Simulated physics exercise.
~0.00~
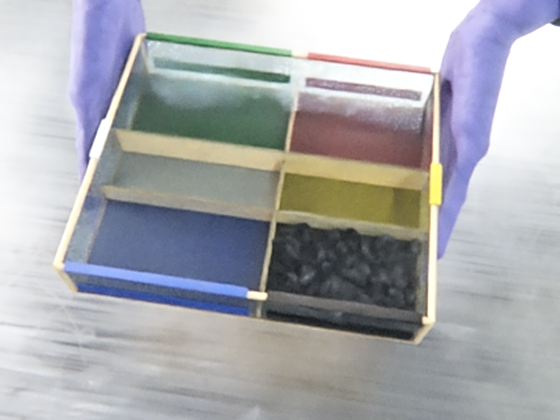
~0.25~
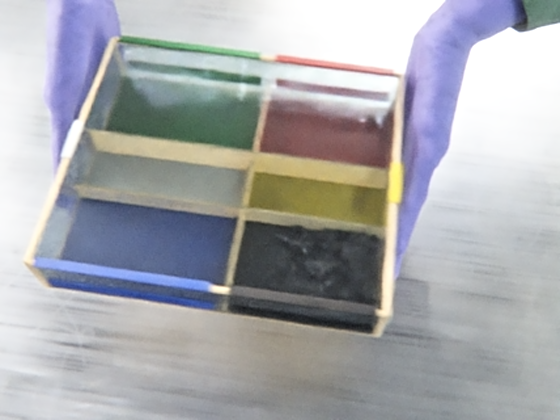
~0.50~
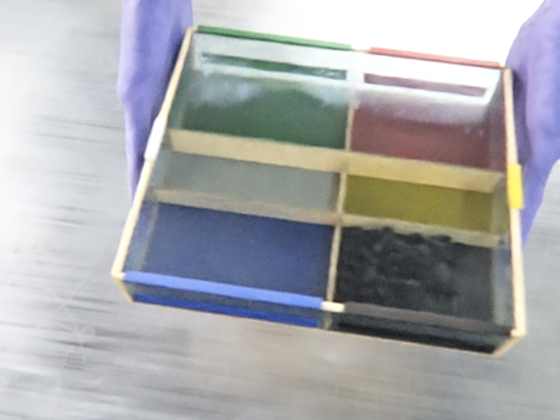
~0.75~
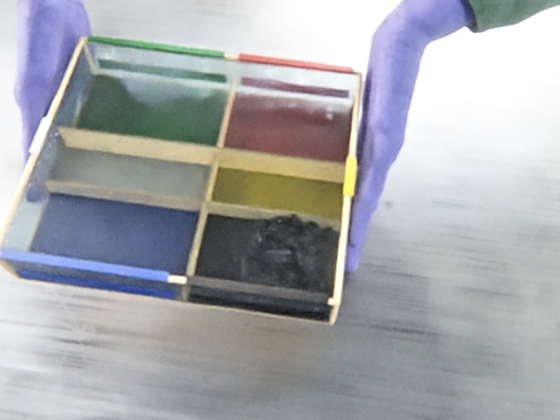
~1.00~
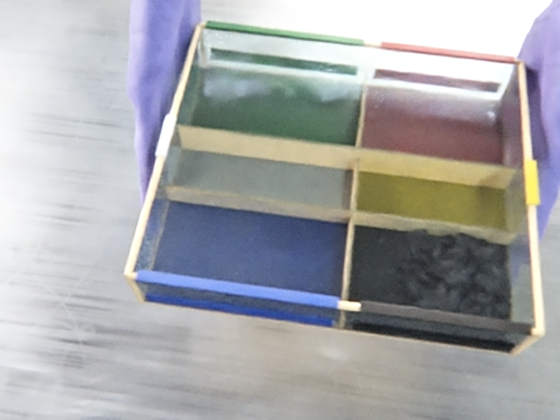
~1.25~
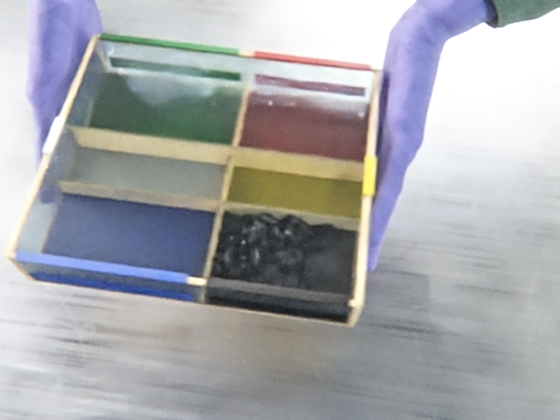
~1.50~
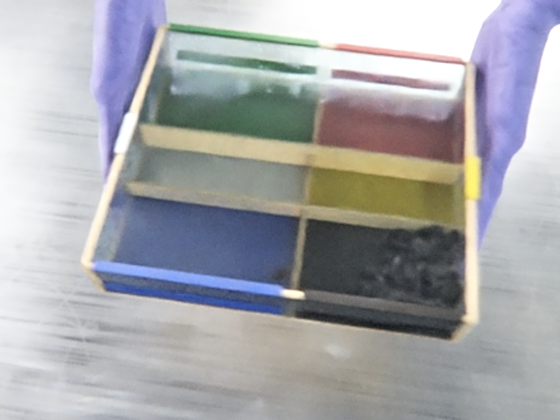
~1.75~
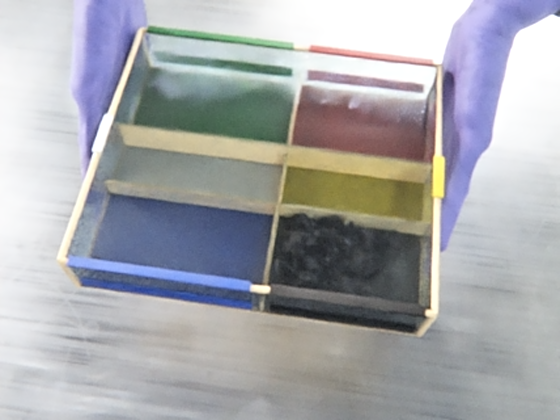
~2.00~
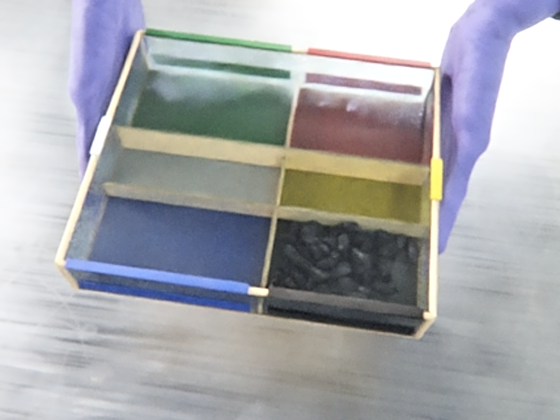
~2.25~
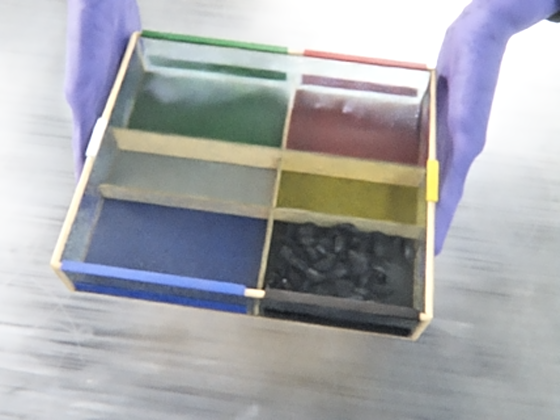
Purple-gloved hands shook a shallow, clear-lidded box with coloured compartments from side to side, and the small black pieces slid about in the black section at the lower right. The shaking stopped with all the pieces still in that section.
